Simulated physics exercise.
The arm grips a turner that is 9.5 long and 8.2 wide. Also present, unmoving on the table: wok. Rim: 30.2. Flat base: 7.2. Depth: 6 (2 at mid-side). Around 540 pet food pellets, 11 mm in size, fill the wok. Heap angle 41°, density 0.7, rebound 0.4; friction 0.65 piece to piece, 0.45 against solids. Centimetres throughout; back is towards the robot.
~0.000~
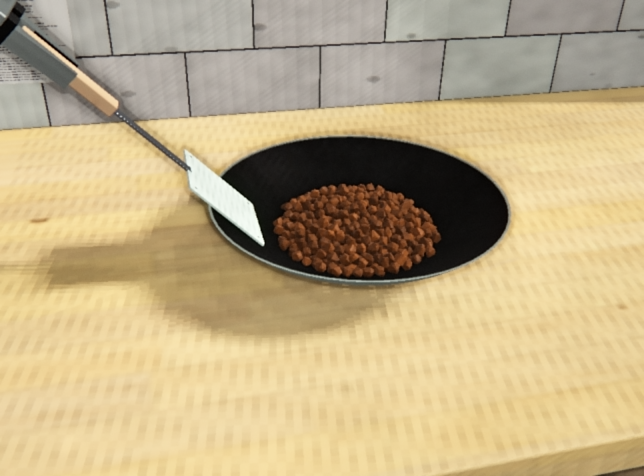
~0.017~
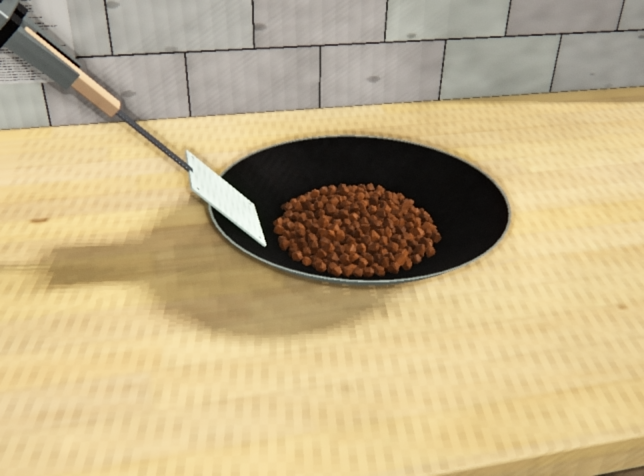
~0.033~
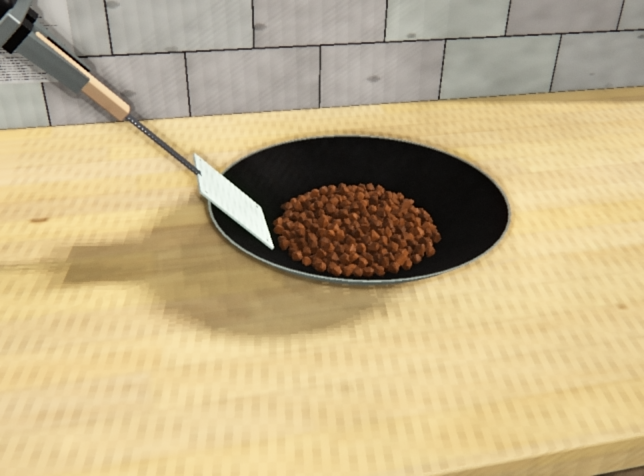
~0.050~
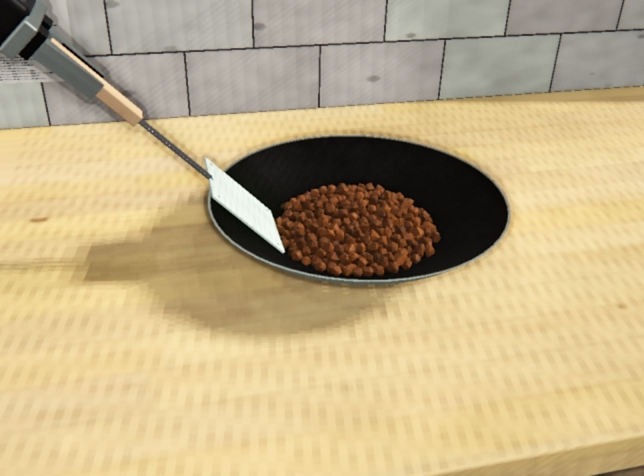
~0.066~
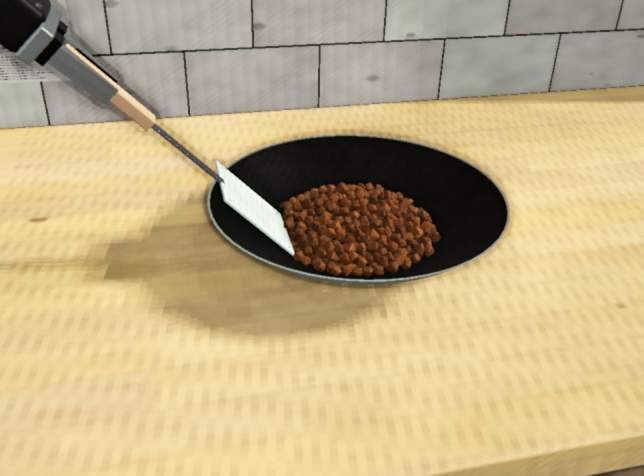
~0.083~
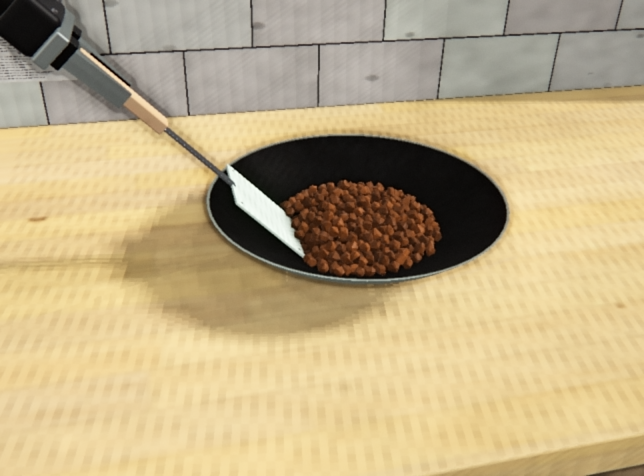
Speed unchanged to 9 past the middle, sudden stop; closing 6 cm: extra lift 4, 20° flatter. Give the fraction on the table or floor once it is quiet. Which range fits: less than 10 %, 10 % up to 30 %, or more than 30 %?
The range that fits is 10 % up to 30 %.
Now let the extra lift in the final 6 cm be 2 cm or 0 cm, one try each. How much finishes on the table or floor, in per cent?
Roughly 20 % and then 20 %.
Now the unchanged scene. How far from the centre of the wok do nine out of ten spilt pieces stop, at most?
Around 25 centimetres from the centre.
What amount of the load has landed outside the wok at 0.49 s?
Roughly 10 percent.
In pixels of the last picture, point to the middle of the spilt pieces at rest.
Resting centre: About (532, 222).
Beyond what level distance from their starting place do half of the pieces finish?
Somewhere near 7 centimetres, I reckon.
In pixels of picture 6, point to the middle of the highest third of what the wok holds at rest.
It is centred near (452, 195).
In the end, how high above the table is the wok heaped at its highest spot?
Roughly 7.5 centimetres.
After 0.17 s, sloping 47°, highest piece 5 above the table; 539 in the wok.
After 0.25 s, sloping 41°, highest piece 8 above the table; 538 in the wok, 1 on the blade or in flight.
After 0.49 s, sloping 27°, highest piece 8 above the table; 450 in the wok, 67 on the table or floor, 22 on the blade or in flight.
After 1.54 s, sloping 27°, highest piece 7 above the table; 443 in the wok, 96 on the table or floor.
In the end, 443 in the wok, 96 on the table or floor. That is 18 % on the table or floor.
